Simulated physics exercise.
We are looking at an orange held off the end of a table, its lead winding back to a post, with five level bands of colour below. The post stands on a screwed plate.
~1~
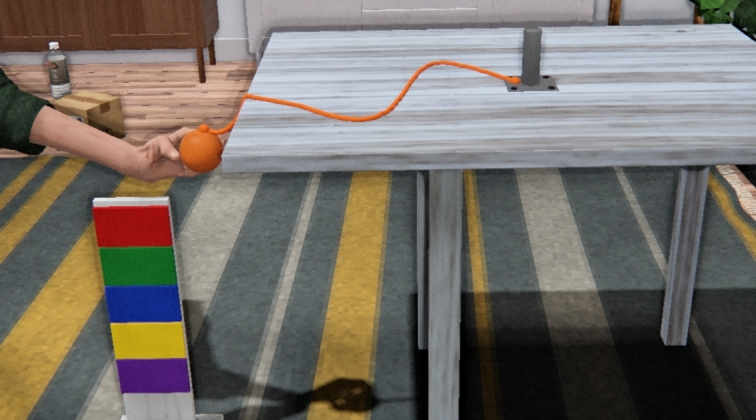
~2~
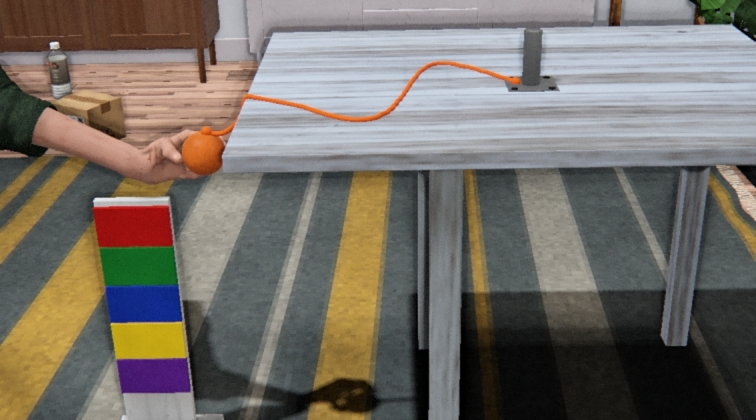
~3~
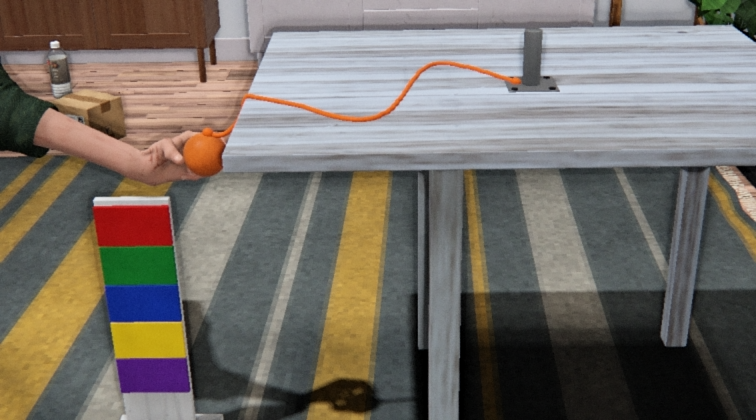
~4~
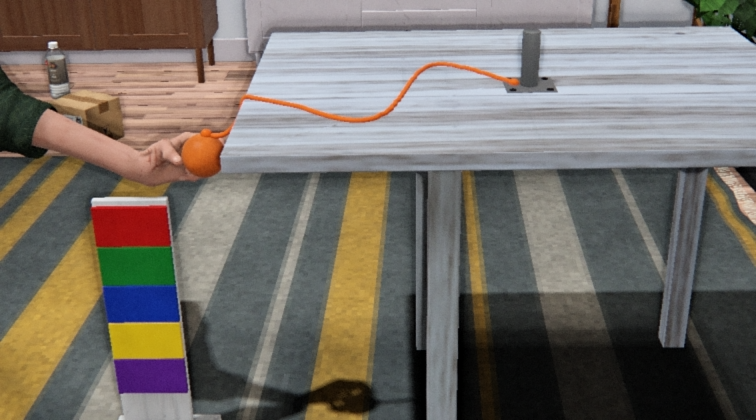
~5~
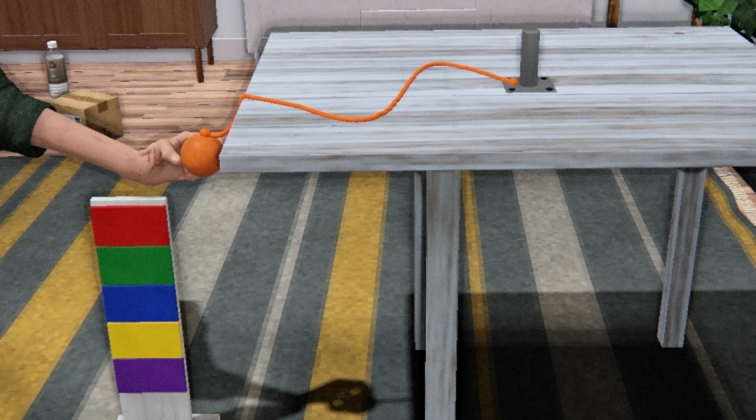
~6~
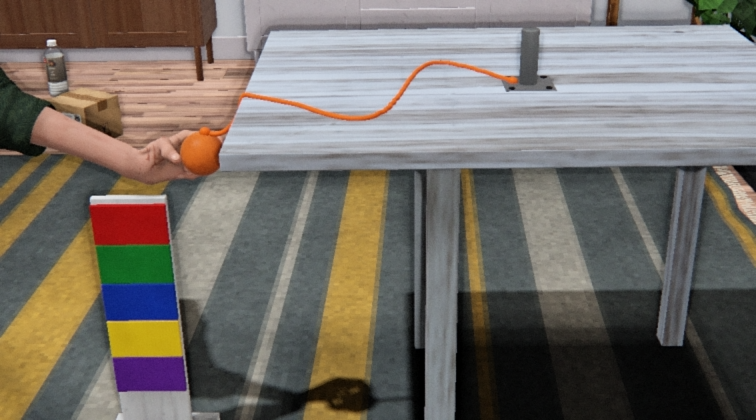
At the table's left end, a hand holds an orange ball on a cord, barely moving.
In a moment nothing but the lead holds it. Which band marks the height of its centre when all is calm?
The lead holds its middle at yellow.
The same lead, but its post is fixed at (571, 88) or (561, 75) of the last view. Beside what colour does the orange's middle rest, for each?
Taking them in turn: Blue; blue.
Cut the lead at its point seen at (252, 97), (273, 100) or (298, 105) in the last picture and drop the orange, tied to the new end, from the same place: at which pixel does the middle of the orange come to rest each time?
In that order: (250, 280), (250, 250) and (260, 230).
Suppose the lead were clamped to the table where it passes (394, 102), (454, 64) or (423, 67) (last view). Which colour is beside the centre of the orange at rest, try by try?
One after the other, red; blue; blue.
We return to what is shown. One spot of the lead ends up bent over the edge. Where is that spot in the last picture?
It lies at about (390, 107).
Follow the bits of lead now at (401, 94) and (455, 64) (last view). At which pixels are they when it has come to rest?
About (288, 87), and the other about (426, 85).
Soon after, orange near (227, 307); level with blue.
After that, orange near (287, 316); level with yellow.
And then, orange near (252, 326); level with yellow.
In the end, orange near (266, 324); level with yellow. At yellow.
